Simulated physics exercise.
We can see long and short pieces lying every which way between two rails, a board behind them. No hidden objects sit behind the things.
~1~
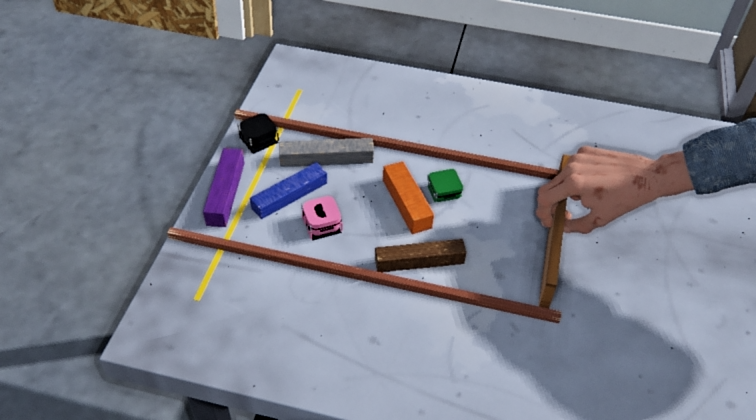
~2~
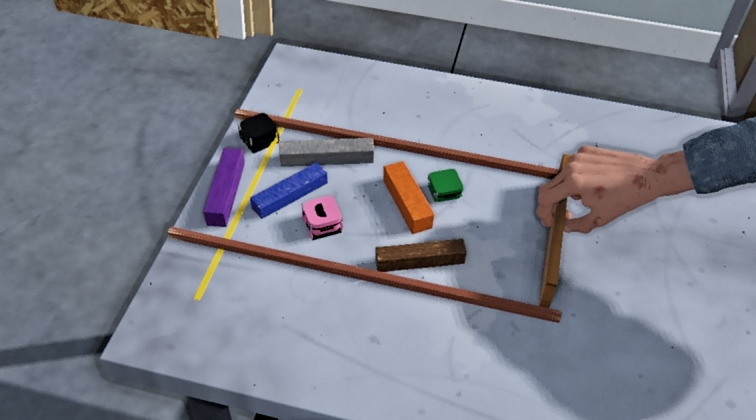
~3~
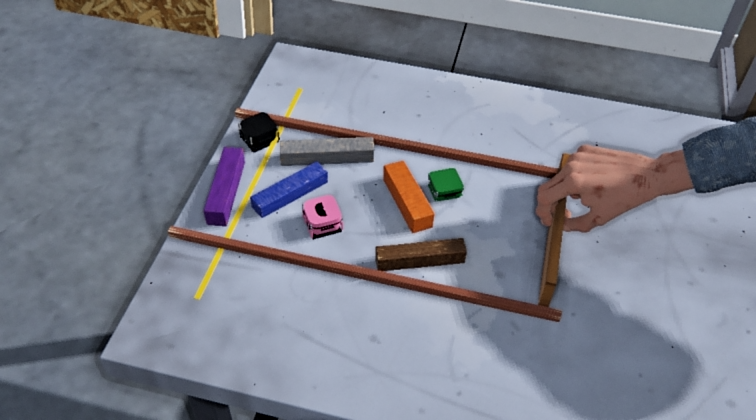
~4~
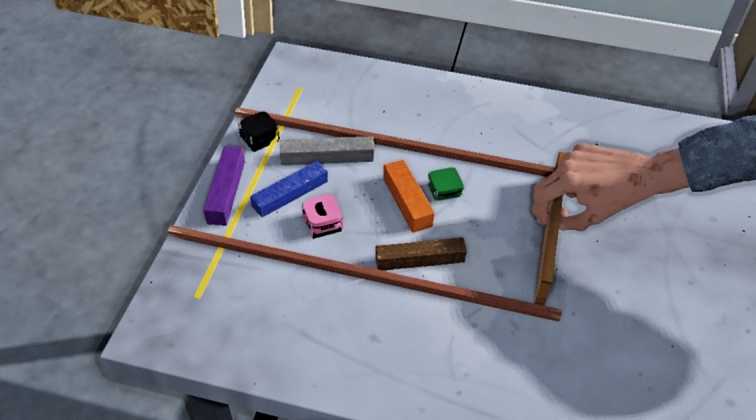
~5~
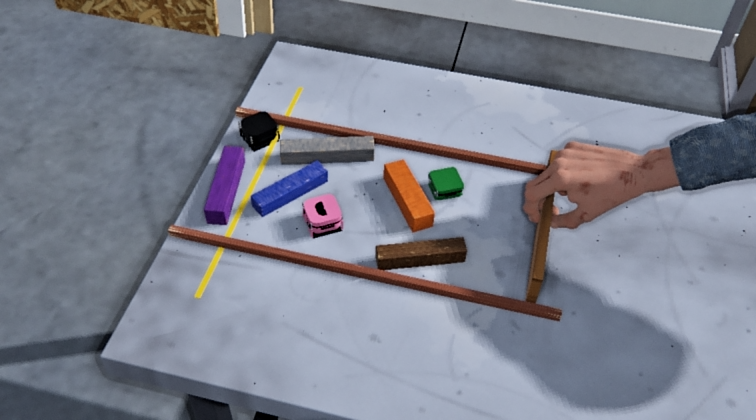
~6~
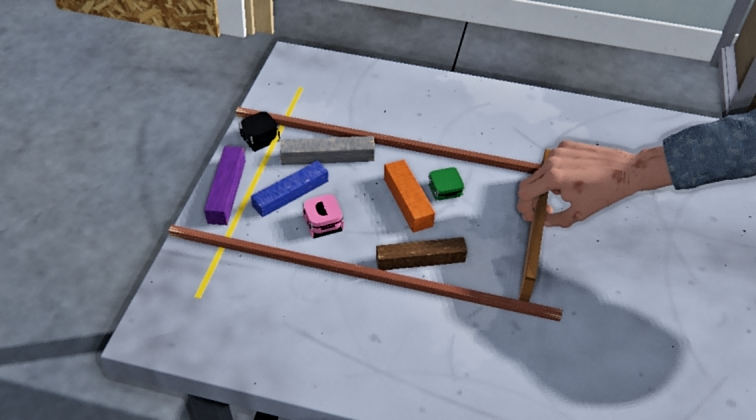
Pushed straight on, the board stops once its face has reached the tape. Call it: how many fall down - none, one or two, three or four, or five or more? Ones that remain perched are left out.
Call: Three or four fall down.
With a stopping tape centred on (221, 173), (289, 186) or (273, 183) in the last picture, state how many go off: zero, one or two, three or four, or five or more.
Tape by tape, the falls would be five or more, then one or two, then one to two.
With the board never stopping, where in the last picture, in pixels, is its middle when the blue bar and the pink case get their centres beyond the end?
The middle would be close to (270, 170) and then close to (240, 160).
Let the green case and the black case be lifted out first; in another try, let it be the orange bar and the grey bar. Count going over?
You'd get 1 in the first case and 1 in the second one.
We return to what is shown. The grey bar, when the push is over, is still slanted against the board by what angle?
It measures close to 65 degrees.
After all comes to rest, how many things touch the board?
4.
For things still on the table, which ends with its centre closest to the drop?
The grey bar is the one.
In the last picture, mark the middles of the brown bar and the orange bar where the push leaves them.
You'll see the brown bar at (193, 212), with the orange bar at (230, 161).
Early on, none off yet; purple bar at rest near (226, 184); black case at rest near (260, 131); blue bar at rest near (291, 189).
A while later, none off yet; purple bar at rest near (226, 184); black case moving near (254, 128); blue bar travelled a little near (264, 191).
Finally, the number that fall off is three or four; lost, blue bar, black case and purple bar.
